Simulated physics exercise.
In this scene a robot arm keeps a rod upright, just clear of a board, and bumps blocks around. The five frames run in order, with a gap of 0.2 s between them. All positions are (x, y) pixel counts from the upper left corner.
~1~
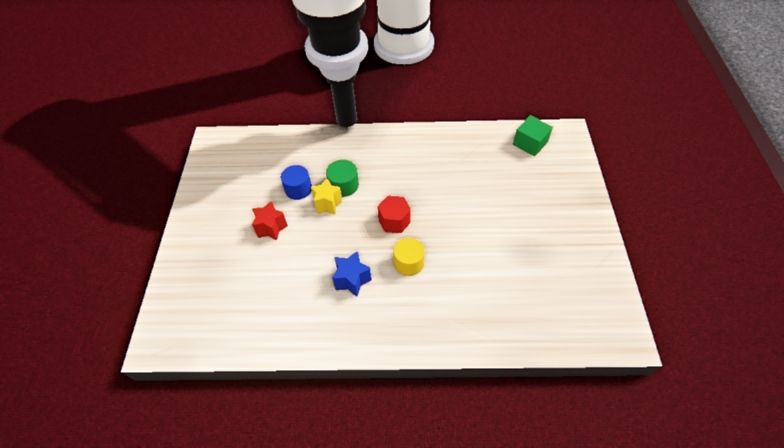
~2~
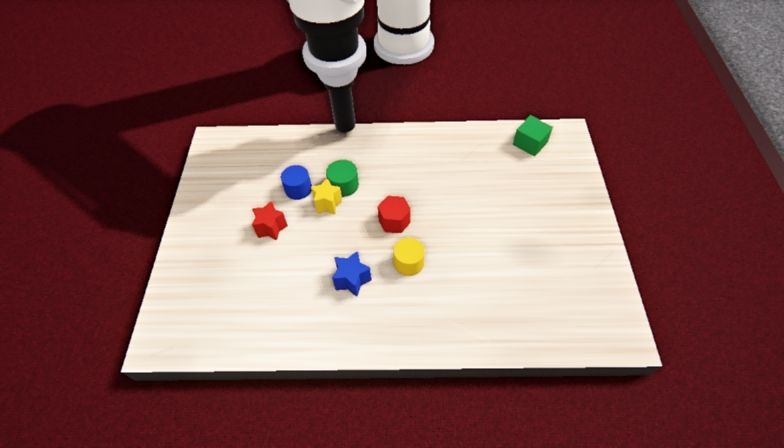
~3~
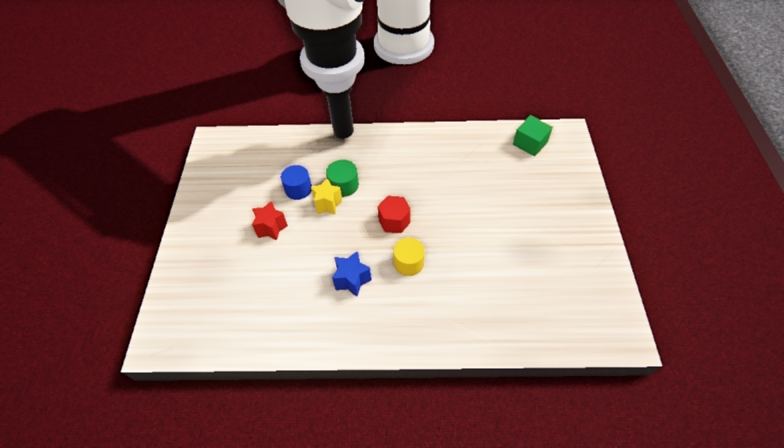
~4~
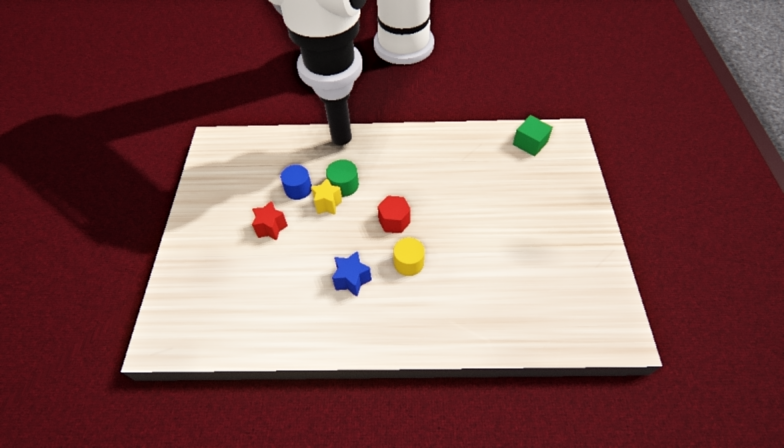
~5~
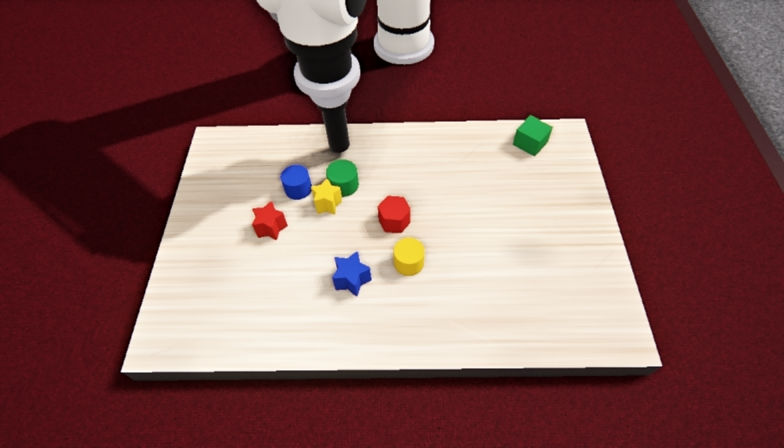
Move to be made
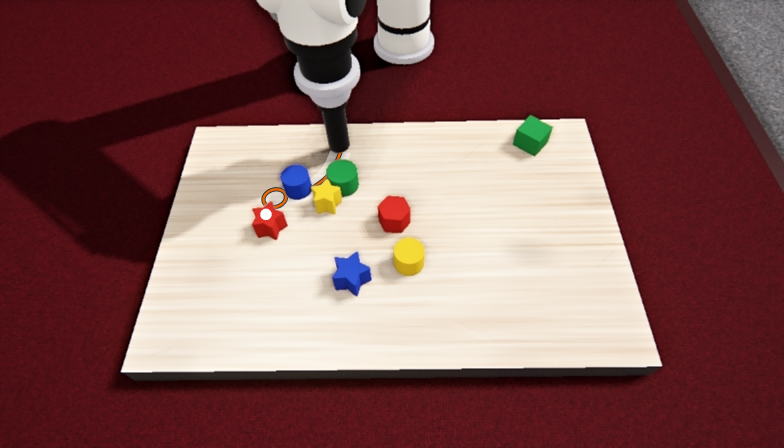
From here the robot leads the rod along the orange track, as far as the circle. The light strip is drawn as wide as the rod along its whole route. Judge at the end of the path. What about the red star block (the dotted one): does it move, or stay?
That block stands still.
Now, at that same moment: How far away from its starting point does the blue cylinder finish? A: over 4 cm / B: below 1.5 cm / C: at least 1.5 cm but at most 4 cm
(A)
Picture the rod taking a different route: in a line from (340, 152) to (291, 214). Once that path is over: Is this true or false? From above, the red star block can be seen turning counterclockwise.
True - the claim holds.
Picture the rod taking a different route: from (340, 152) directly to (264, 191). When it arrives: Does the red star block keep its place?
Yes, that is what happens.
Path on the board, from (340, 152) over (329, 174) and (306, 191) to (275, 198); the dot is on the red star block.
On the path given first. One third of the way, rod (328, 168); green cylinder (342, 175).
Two thirds of the way, rod (304, 185); blue cylinder (276, 182); yellow star block (323, 193); green cylinder (342, 177).
At the end, rod (273, 192); red star block in place; blue cylinder (243, 188); yellow star block (323, 193); green cylinder (342, 177).
